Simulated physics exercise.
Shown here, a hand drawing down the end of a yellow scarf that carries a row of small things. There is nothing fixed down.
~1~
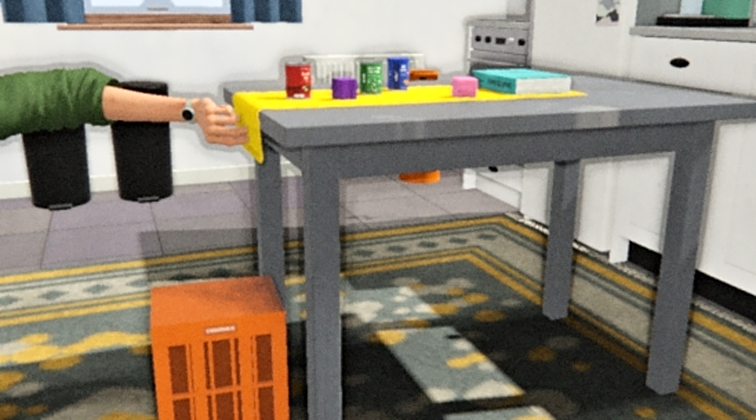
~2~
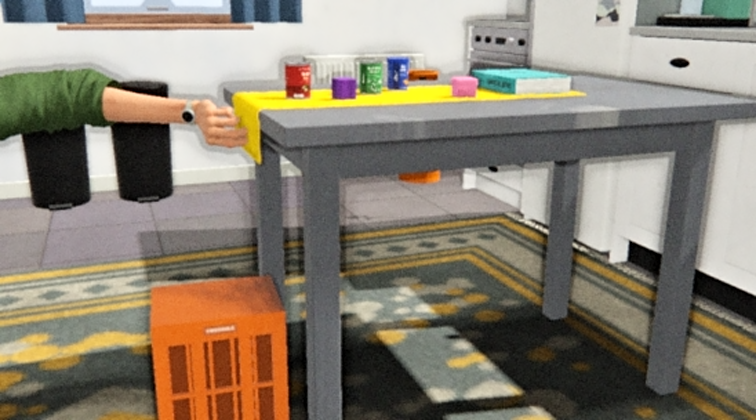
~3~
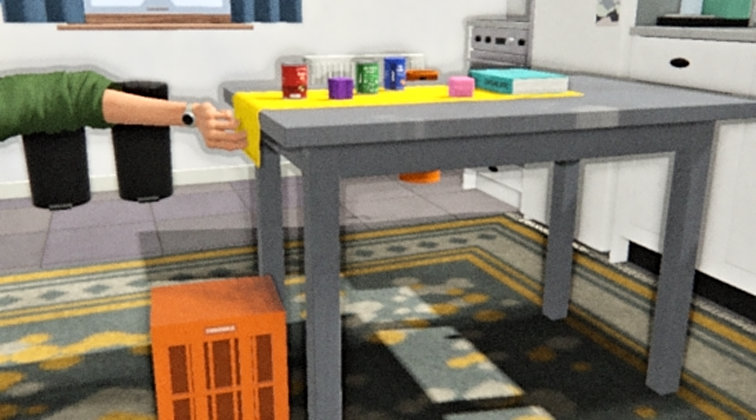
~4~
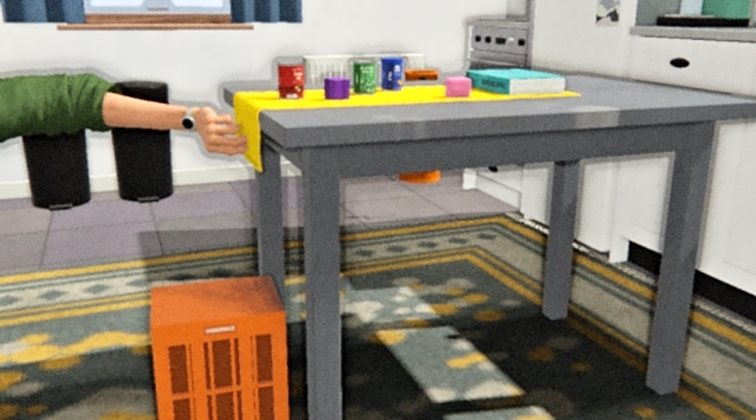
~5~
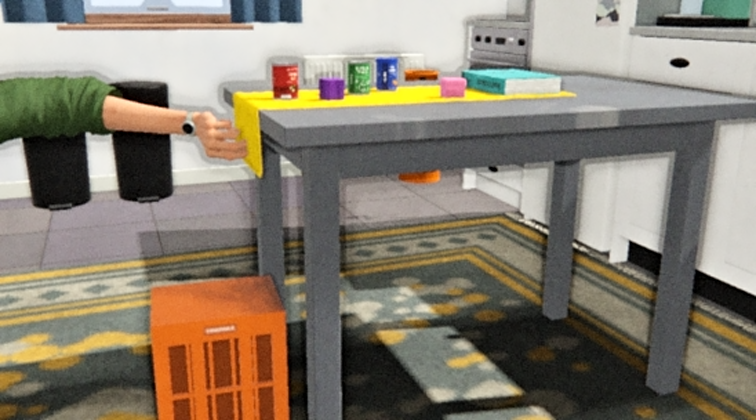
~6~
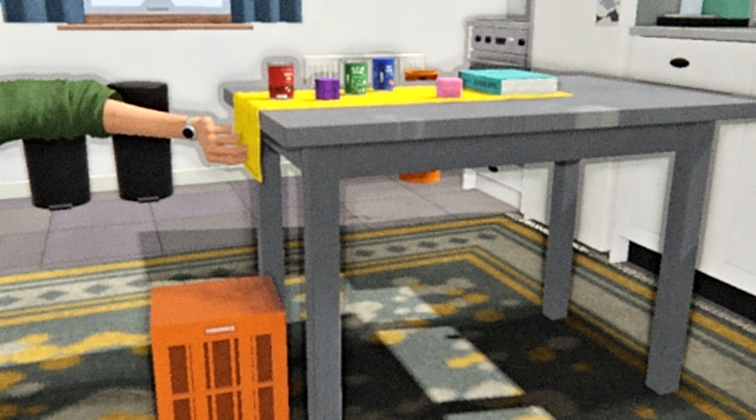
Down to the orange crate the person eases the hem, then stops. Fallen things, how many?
It drops three things over the edge.
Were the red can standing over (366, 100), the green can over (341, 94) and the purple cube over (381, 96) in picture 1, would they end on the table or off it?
The red can ends up knocked off, the green can ends up knocked off, the purple cube ends up knocked off.
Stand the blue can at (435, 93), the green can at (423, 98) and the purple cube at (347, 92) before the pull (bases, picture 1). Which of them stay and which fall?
As for the blue can, it stays aboard; the green can stays aboard; the purple cube goes off.
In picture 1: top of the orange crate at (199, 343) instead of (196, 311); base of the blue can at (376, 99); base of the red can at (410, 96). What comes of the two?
Outcome: Blue can is gone; red can is gone.
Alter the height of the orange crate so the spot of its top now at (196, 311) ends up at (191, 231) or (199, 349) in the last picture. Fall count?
That would be 1 and 4.
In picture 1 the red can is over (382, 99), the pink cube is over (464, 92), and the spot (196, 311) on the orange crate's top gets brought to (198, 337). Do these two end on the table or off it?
The red can comes down, the pink cube remains up.
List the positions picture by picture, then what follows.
The first picture shows hem (262, 163); red can (298, 63); purple cube (344, 78); green can (371, 61); blue can (398, 58); pink cube (465, 78); top of the crate (196, 311).
The second picture shows hem (260, 163); red can (297, 63).
The third picture shows hem (258, 167); purple cube (340, 78).
The fourth picture shows hem (261, 172); green can (364, 61); top of the crate (196, 311).
The fifth picture shows hem (261, 177); blue can (387, 58).
The sixth picture shows hem (261, 182); red can (281, 63); purple cube (327, 79); green can (355, 61); blue can (383, 58); pink cube (449, 79).
Early on, hem near (248, 246); red can and purple cube gone.
Midway, hem on the crate; red can, purple cube and green can gone.
Finally, hem on the crate; red can, purple cube and green can gone. Over the edge go three.
